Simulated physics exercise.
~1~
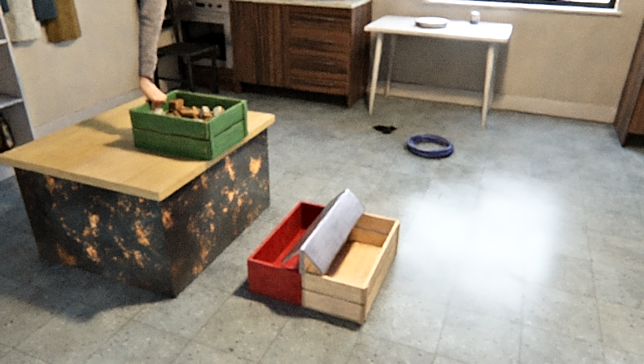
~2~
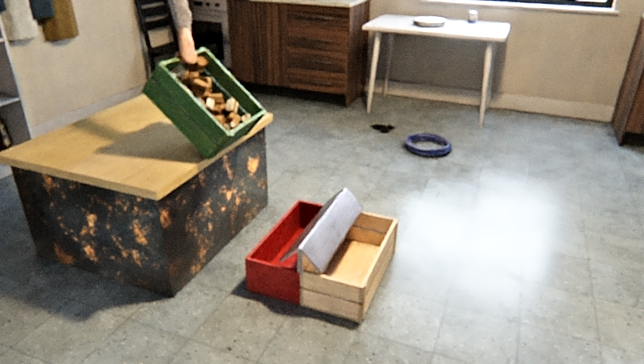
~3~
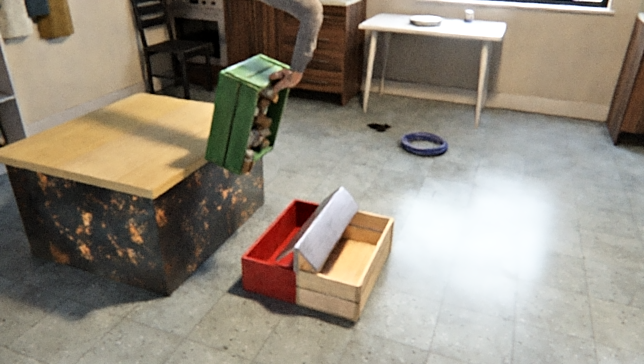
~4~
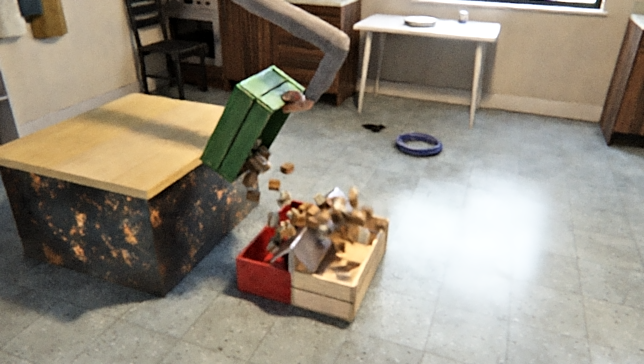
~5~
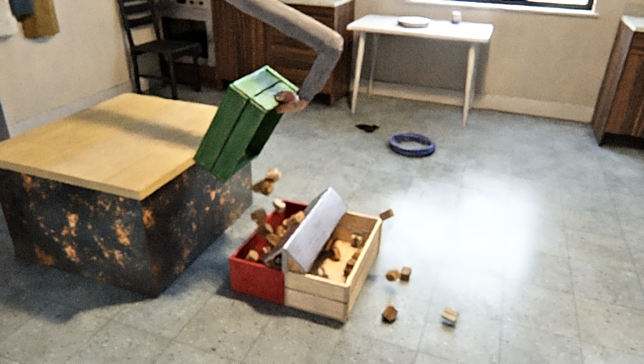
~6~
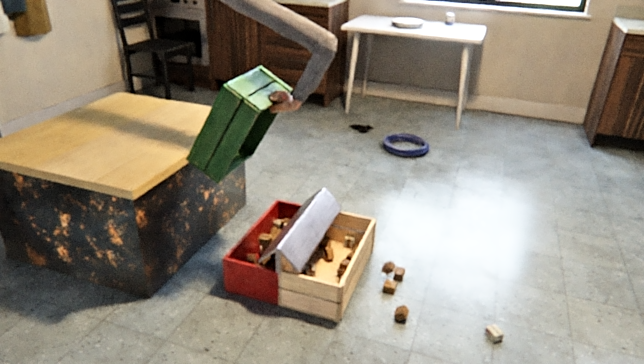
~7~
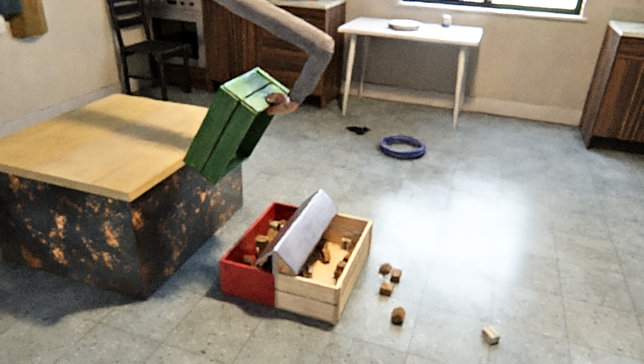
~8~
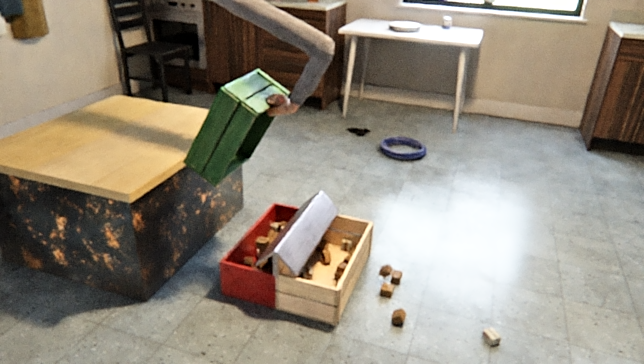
An arm tipped a green crate of small brown blocks over the edge of a bench, spilling them onto a grey ridge between a red trough and a wooden bin. Most settled in the two containers, while a few landed on the floor to the right.
